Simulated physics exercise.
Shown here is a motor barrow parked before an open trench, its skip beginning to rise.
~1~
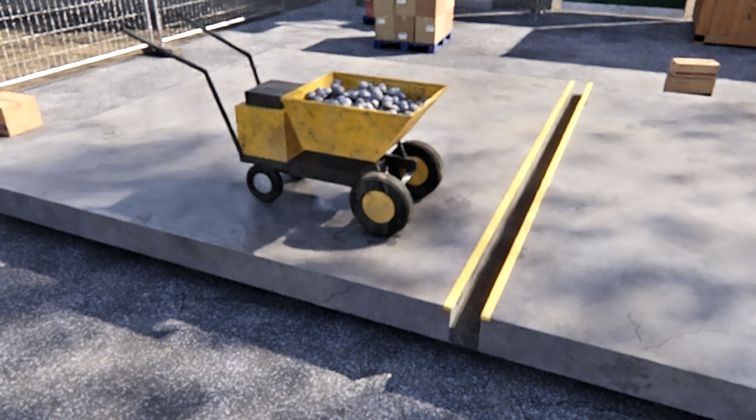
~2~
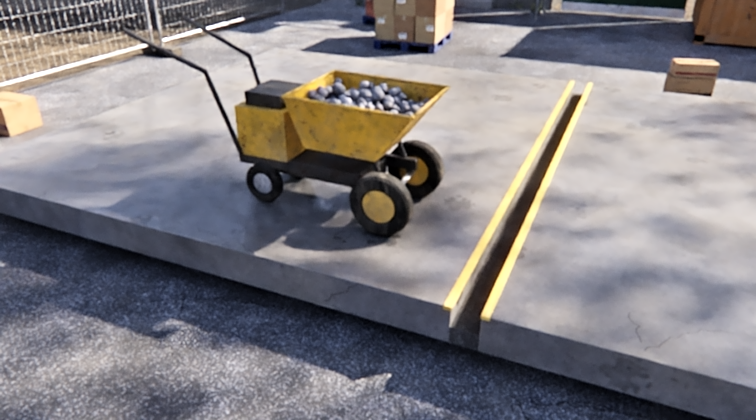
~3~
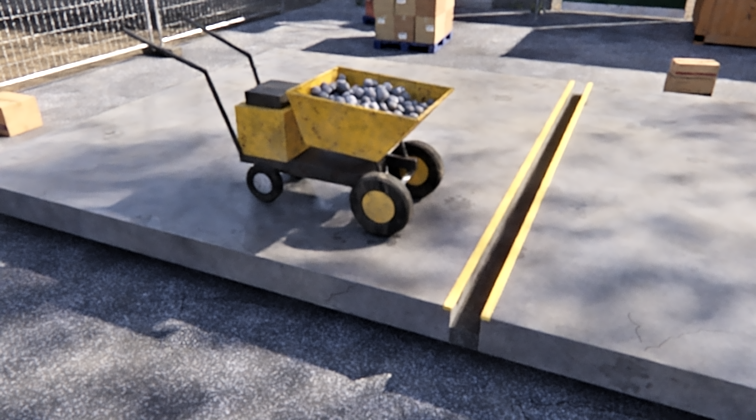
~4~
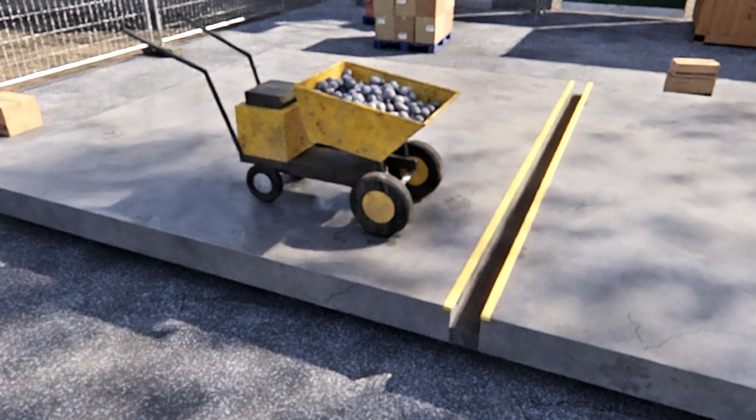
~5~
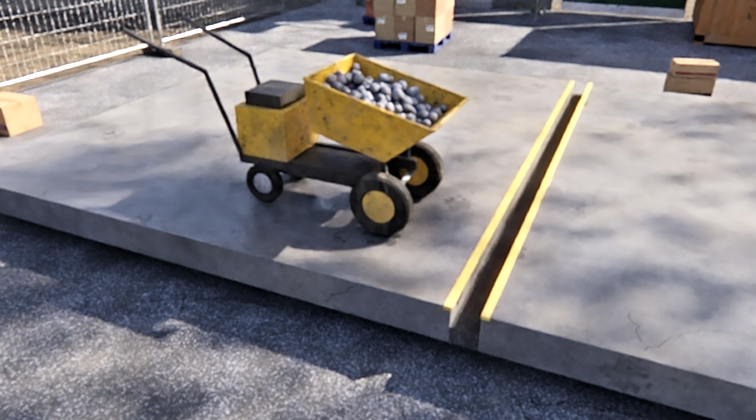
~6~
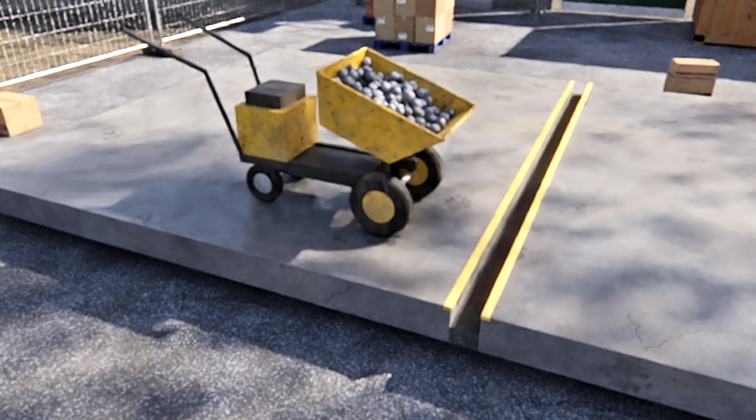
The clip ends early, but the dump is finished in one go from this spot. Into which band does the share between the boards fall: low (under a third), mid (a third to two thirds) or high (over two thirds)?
The mid band.
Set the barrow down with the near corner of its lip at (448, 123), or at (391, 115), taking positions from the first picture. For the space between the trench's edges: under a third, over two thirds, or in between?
Less than a third, then in the middle band.
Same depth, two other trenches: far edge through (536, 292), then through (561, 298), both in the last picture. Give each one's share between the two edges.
You'd get 80 % in the first case and 100 % in the second.
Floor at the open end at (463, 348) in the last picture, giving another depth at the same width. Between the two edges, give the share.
It works out to some 50 percent.
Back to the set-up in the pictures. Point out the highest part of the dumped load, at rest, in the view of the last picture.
Near (512, 220).
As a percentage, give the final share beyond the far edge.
Roughly 45 in a hundred.
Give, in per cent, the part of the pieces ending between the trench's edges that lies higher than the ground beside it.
Roughly 40 percent.
Soon, skip tipped steeply; all in the skip.
A while on, skip tipped right over; about two thirds in the skip; a small part in or heaped over the trench; a small part beyond it; a stray few falling.
Towards the end, skip tipped right over; a small part in the skip; a stray few short of the trench; about half in or heaped over the trench; about a third beyond it.
Finally, skip tipped right over; a small part in the skip; a stray few short of the trench; about half in or heaped over the trench; about half beyond it.
